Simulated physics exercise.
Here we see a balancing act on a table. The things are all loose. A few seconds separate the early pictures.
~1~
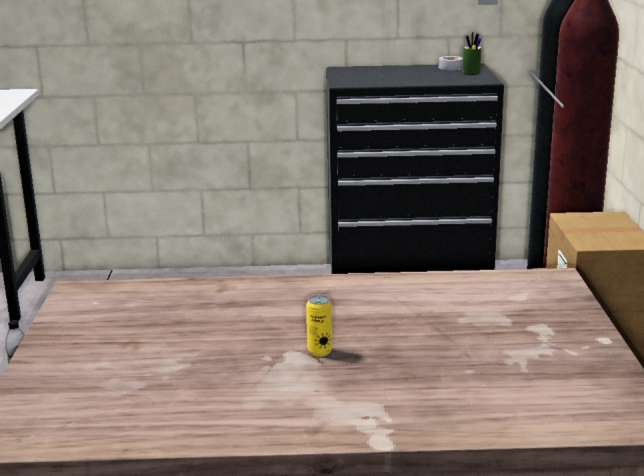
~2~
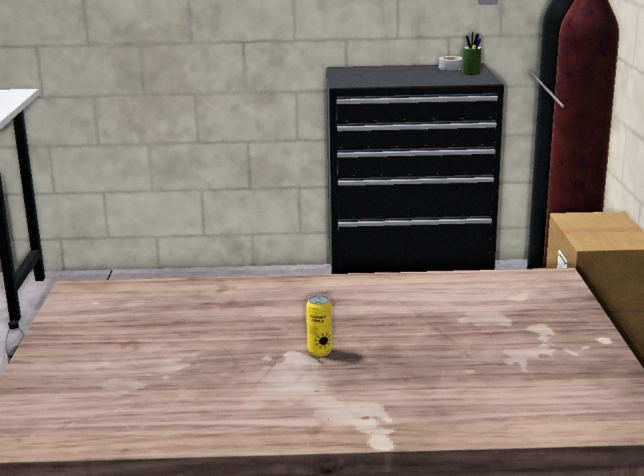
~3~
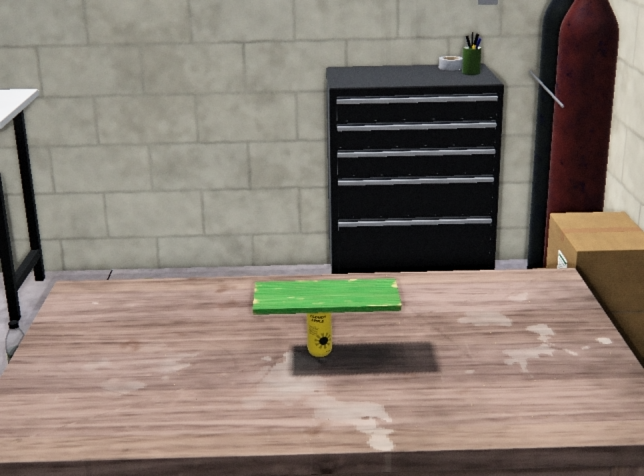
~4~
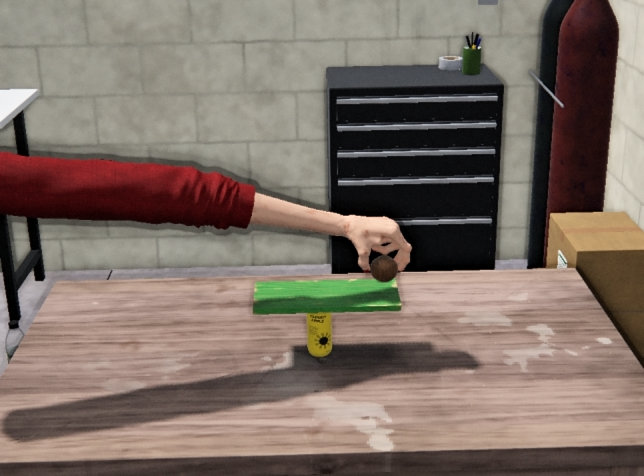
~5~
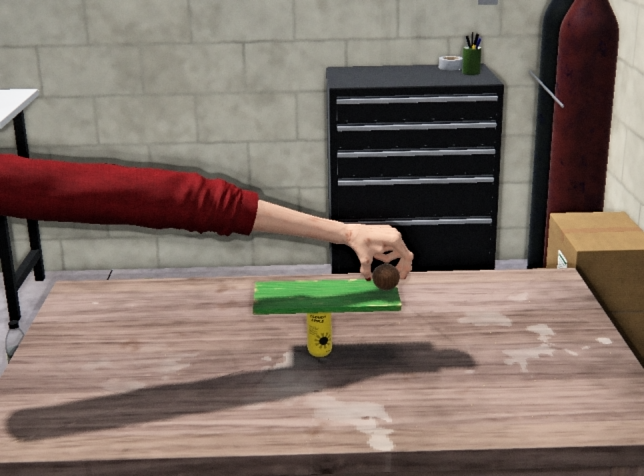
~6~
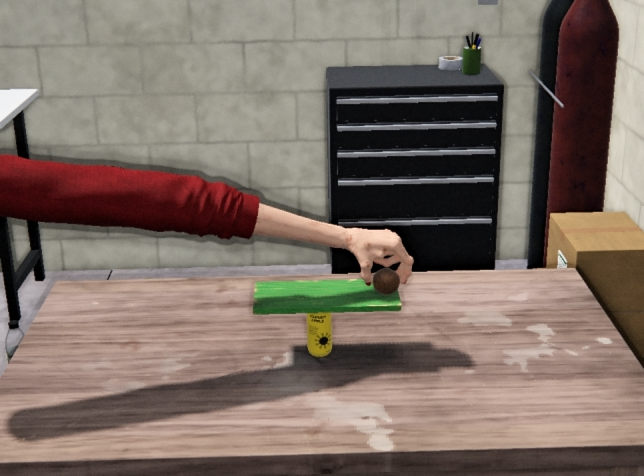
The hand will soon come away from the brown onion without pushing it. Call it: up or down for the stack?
Down - it falls.
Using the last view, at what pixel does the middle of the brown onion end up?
Roughly at pixel (385, 342).
Then, 0.40 s past the last view, brown onion now fallen; green board rocked 57° from its first pose.
Then, 0.60 s past the last view, green board rocked 60° from its first pose.
Finally, fallen, brown onion; down or leaning hard in the stack, green board; yellow can still in place. Final places as the last picture's camera would see them, brown onion near (385, 342). The stack gives way.
